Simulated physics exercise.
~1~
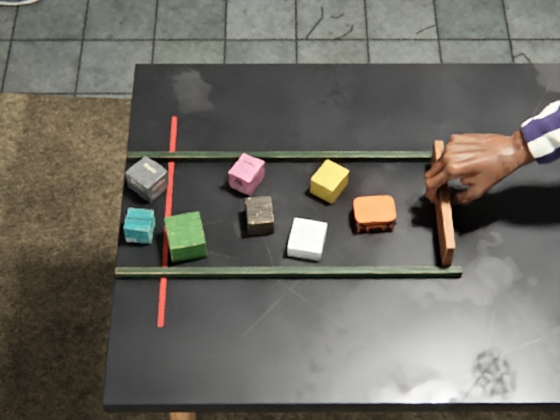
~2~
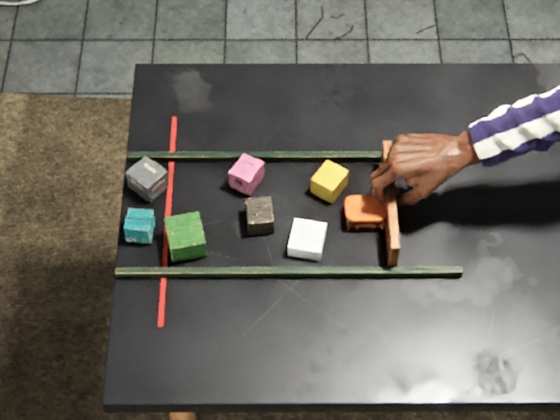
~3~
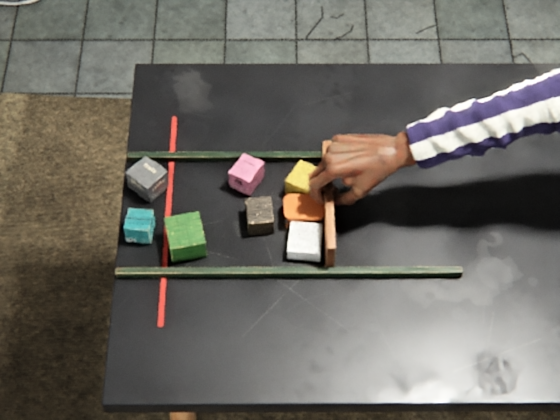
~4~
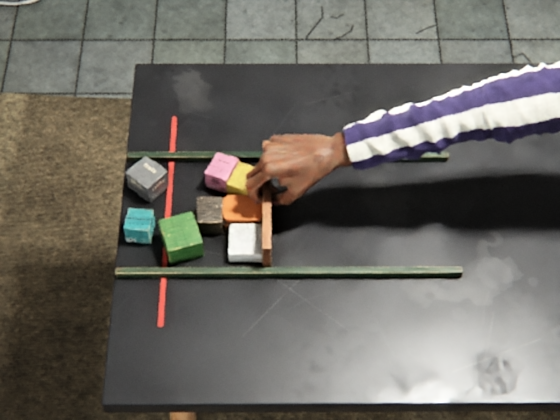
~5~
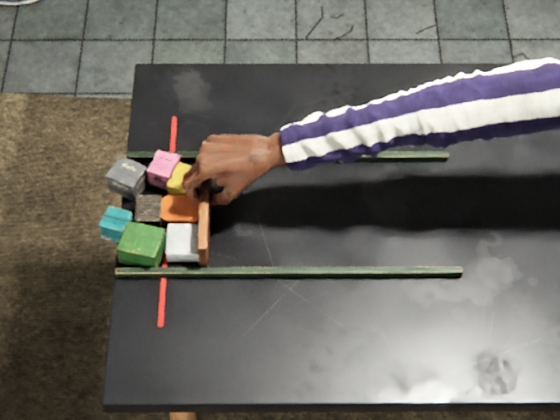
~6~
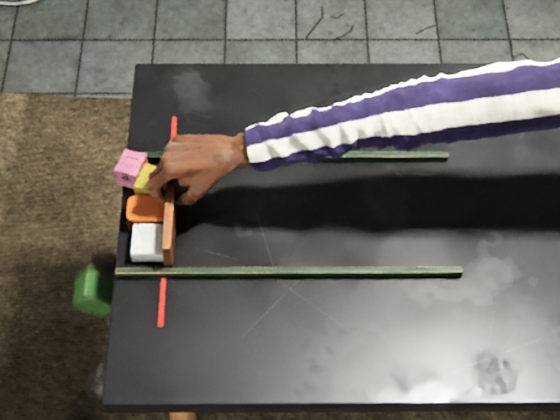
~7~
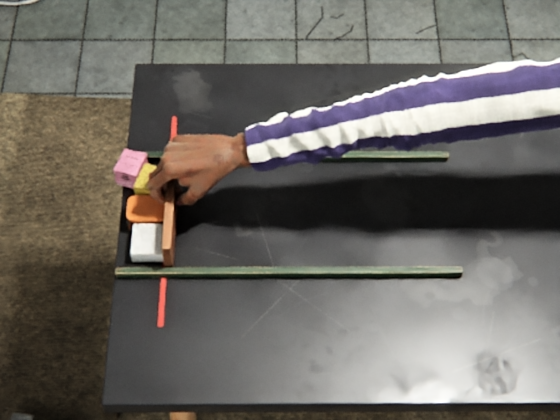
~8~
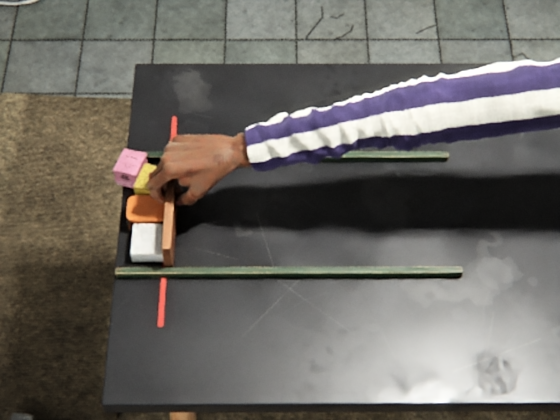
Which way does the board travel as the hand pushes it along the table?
The board moves to the left, sliding between the rails toward the red tape and the table's left edge.
